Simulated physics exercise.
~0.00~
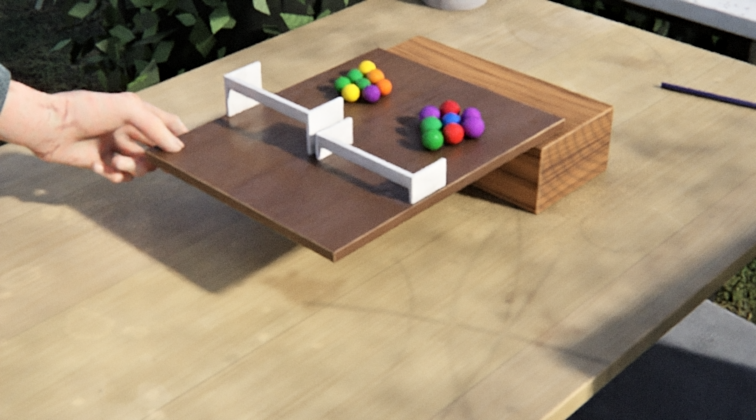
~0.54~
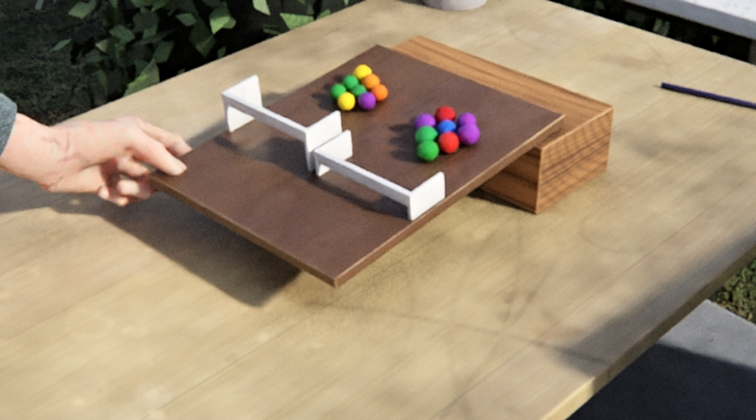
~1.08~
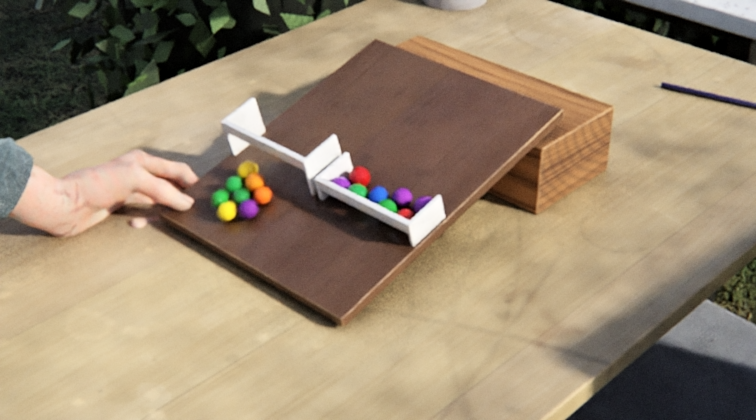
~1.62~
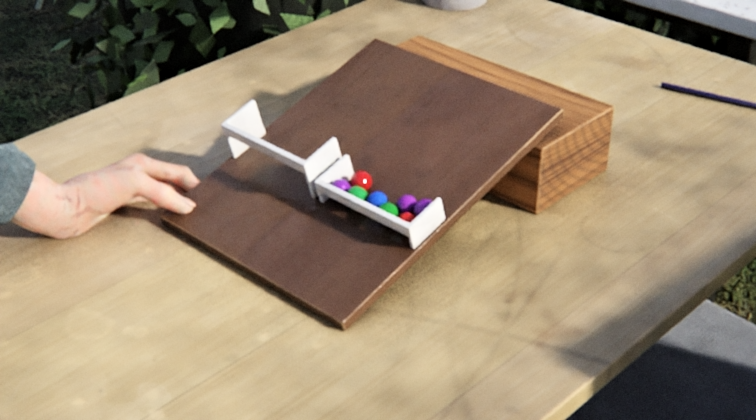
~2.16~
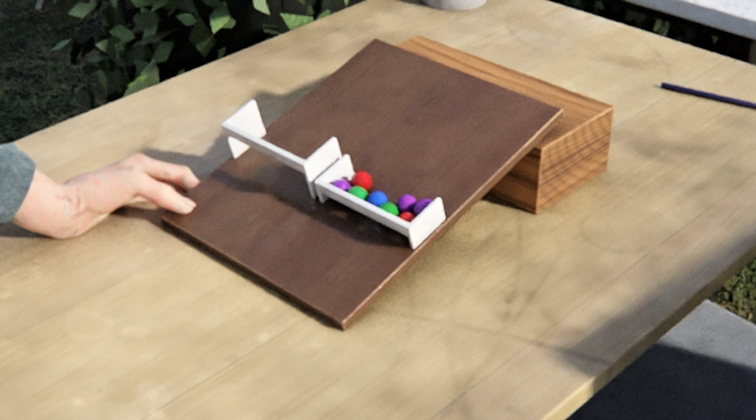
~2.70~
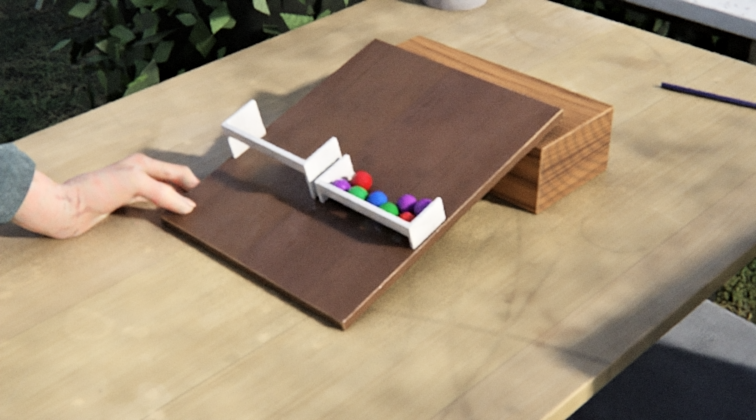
The clip opens on a dark brown board resting against a wooden block on an outdoor table, with a hand holding its left corner and two clusters of colourful balls above two white barriers. The hand lowers the corner, and the board tilts more steeply as both clusters start to shift downward. The balls on the right roll into the nearer barrier and stop against it, while those on the left pass under the farther barrier and continue toward the hand. They then disappear from view. At the end, the board rests still, with only the right cluster gathered behind its barrier.
